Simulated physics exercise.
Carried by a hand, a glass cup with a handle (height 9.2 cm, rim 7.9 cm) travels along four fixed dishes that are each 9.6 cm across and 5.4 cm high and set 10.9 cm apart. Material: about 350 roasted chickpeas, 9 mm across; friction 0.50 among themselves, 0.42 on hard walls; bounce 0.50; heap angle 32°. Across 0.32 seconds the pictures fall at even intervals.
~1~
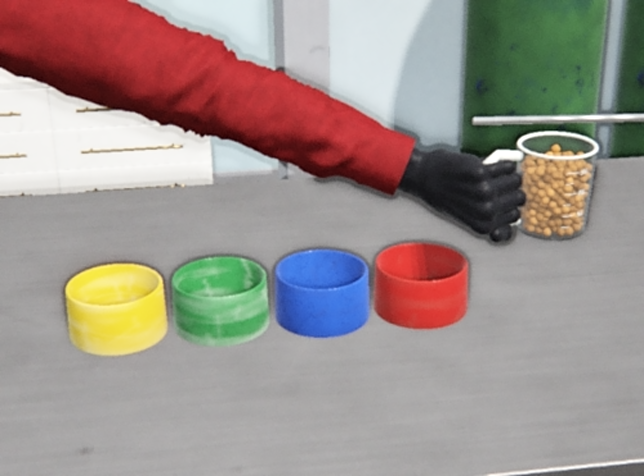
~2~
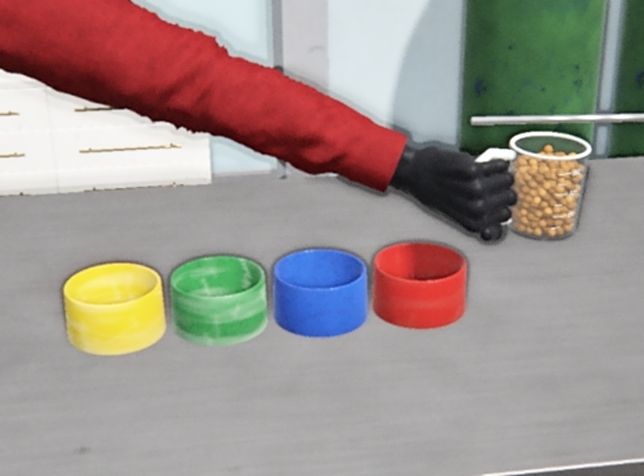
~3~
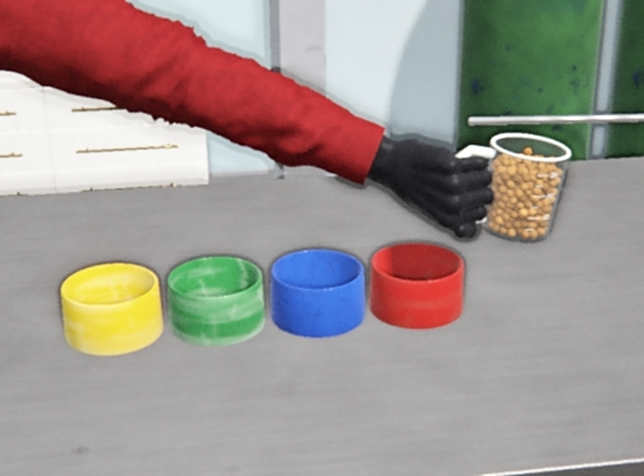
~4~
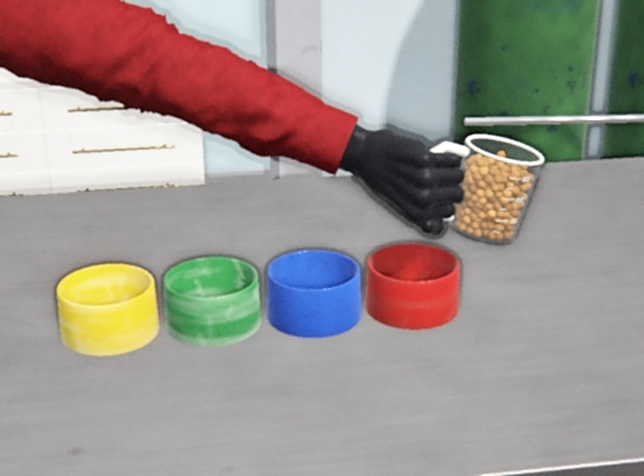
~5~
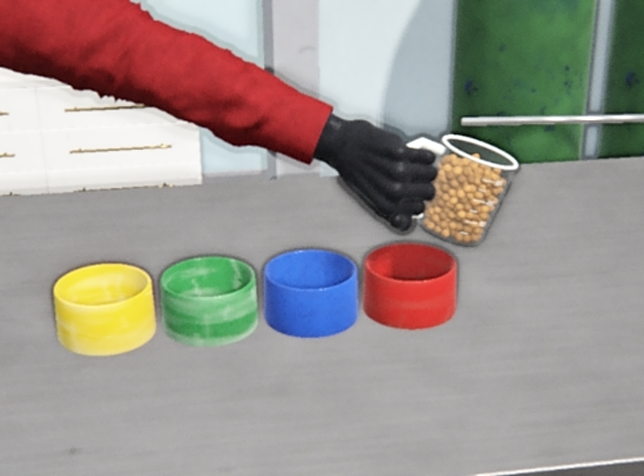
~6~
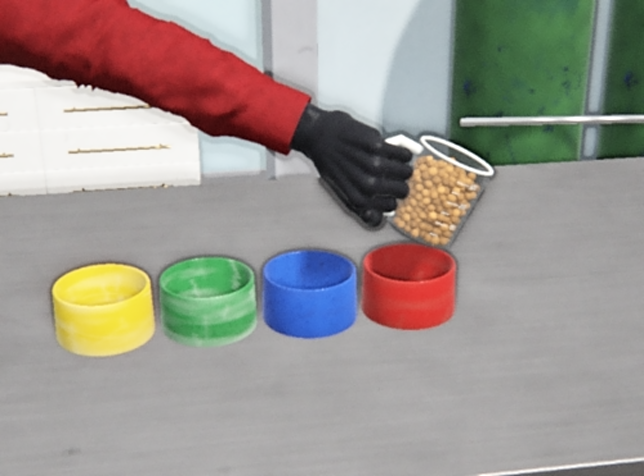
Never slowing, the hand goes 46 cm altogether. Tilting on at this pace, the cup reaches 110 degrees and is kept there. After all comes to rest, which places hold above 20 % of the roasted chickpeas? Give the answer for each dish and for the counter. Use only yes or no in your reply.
Red dish: No; blue dish: No; green dish: Yes; yellow dish: No; counter: Yes.
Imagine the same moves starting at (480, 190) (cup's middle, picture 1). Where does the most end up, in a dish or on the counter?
Largest amount ends at yellow.
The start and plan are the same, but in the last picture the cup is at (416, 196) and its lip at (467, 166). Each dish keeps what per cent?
Red 0; blue 0; green 60; yellow 0.
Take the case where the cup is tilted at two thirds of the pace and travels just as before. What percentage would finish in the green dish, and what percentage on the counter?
In that case I'd put green at 70 and the counter at 30.
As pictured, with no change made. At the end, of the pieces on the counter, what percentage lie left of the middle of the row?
That works out to close to 100 per cent.
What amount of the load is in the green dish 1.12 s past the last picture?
Close to 25 per cent at that point.
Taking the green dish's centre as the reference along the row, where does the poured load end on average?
Some 3 centimetres out on the left-hand side of that dish.
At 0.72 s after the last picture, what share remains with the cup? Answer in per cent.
About 95 per cent.
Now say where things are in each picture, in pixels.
In the first frame, cup at (554, 187), tilt 0 degrees, lip at (594, 144), moved 0.0 cm; middle of the pieces at (555, 195); red dish at (422, 262); blue dish at (322, 270); green dish at (219, 278); yellow dish at (114, 285).
In the second frame, cup at (546, 187), tilt 2 degrees, lip at (586, 145), moved 0.7 cm; middle of the pieces at (547, 196).
In the third frame, cup at (523, 189), tilt 6 degrees, lip at (566, 149), moved 3.0 cm; middle of the pieces at (523, 197).
In the fourth frame, cup at (493, 191), tilt 13 degrees, lip at (540, 156), moved 5.8 cm; middle of the pieces at (492, 199).
In the fifth frame, cup at (464, 192), tilt 19 degrees, lip at (514, 162), moved 8.6 cm; middle of the pieces at (463, 201).
In the sixth frame, cup at (437, 194), tilt 25 degrees, lip at (489, 169), moved 11.4 cm; middle of the pieces at (435, 203); red dish at (409, 263); blue dish at (309, 271); green dish at (207, 278); yellow dish at (101, 286).
Then, 0.44 s after the last picture, tilt 66 degrees; cup holds 100 %.
Then, 0.72 s after the last picture, tilt 92 degrees; cup holds 95 %, green 5 %.
Then, 1.12 s after the last picture, tilt 110 degrees; cup holds 55 %, green 25 %.
In the end, red 0 %, blue 0 %, green 55 %, yellow 5 %, counter 40 %.
